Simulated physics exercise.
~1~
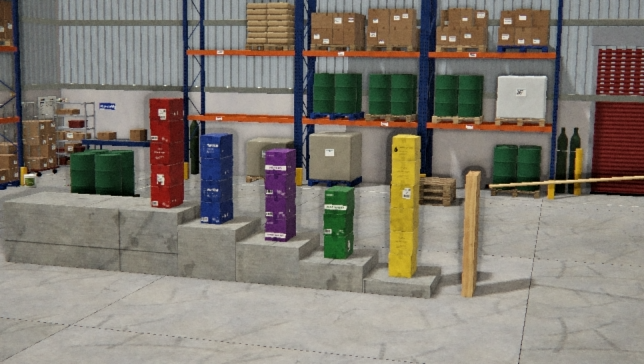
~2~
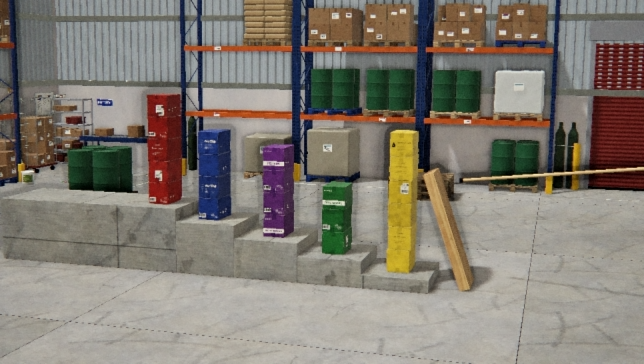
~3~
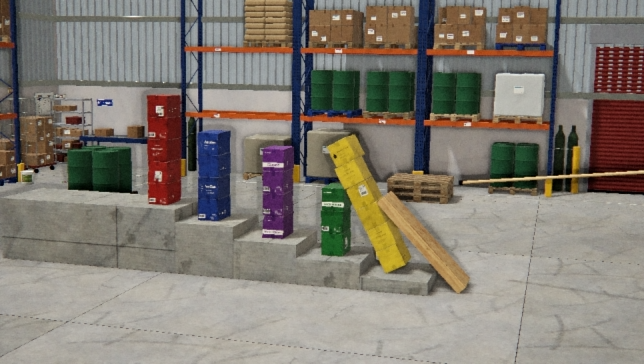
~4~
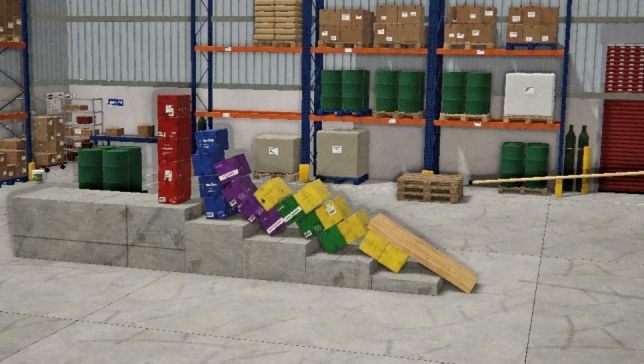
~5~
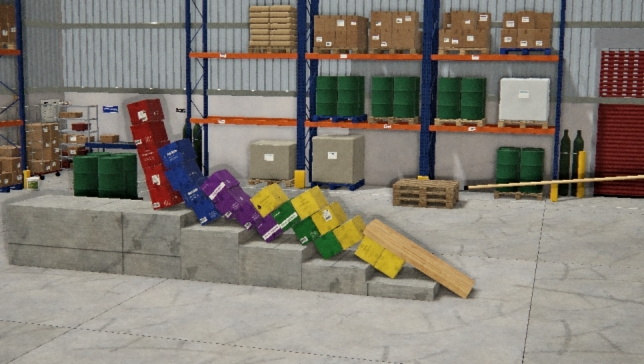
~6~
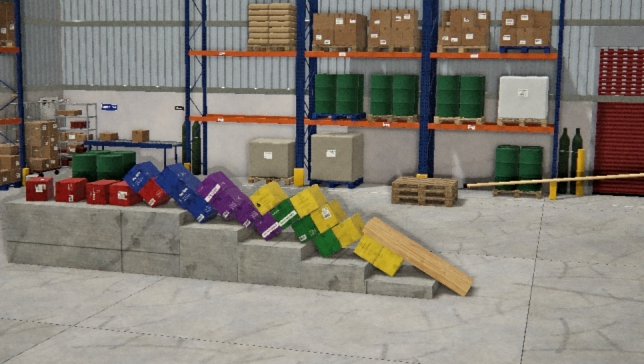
A wooden board tips left onto stacked cartons, toppling yellow, green, purple, blue, then red.
